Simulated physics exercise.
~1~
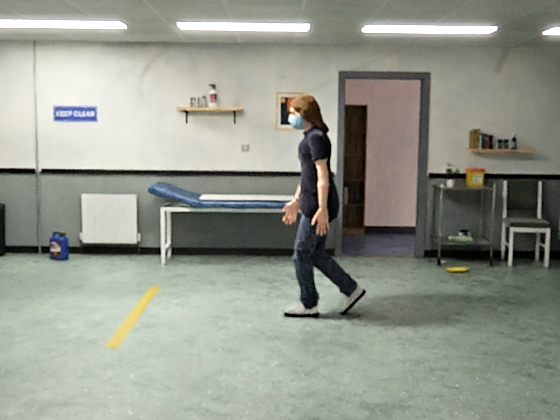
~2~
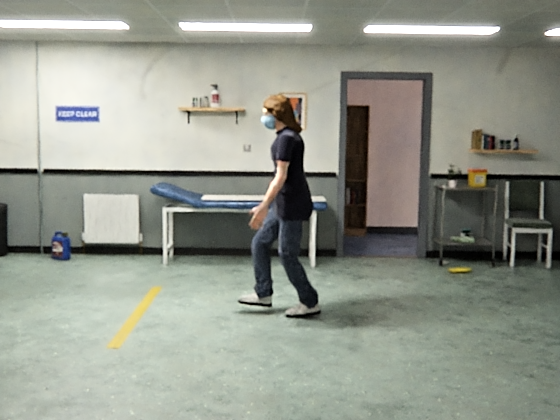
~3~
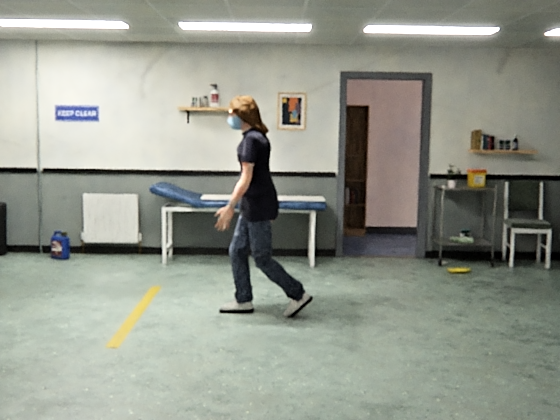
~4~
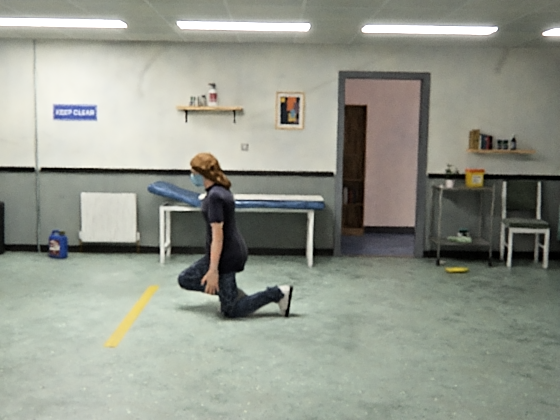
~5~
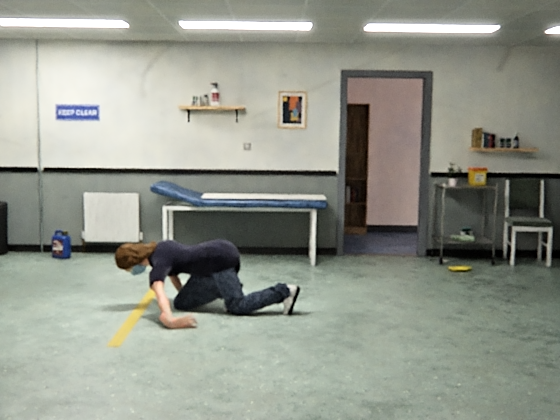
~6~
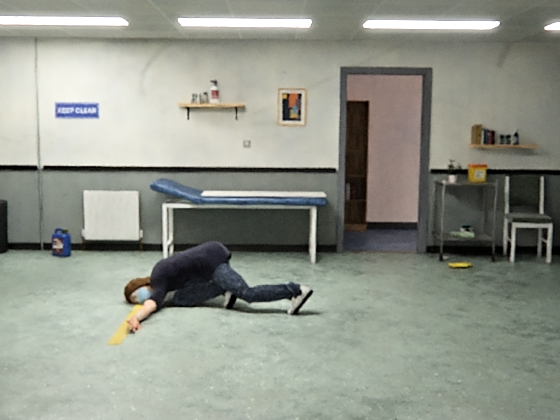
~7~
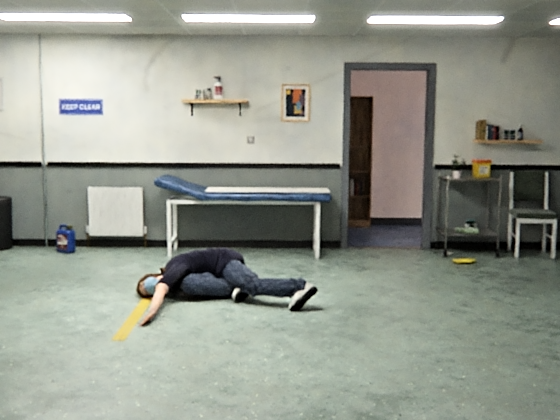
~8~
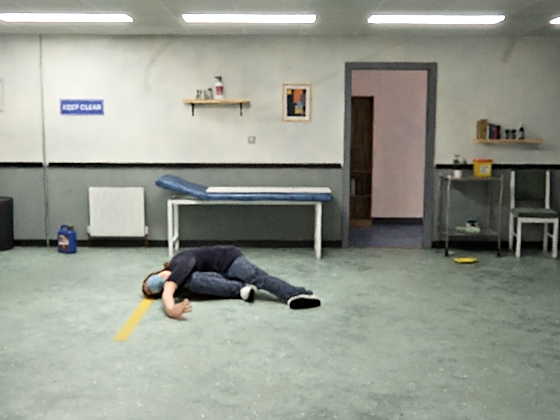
A person in a blue face mask, dark top and dark trousers walks left across a green floor, past a blue-topped couch and an open doorway, towards a strip of yellow tape. Short of the tape, the walker sinks onto bent knees. The body then tips forward, the head dropping low and an arm reaching down to the floor. The person slumps onto one side with the legs trailing to the right. At the end the figure lies still on the floor, the masked head resting just short of the yellow tape.
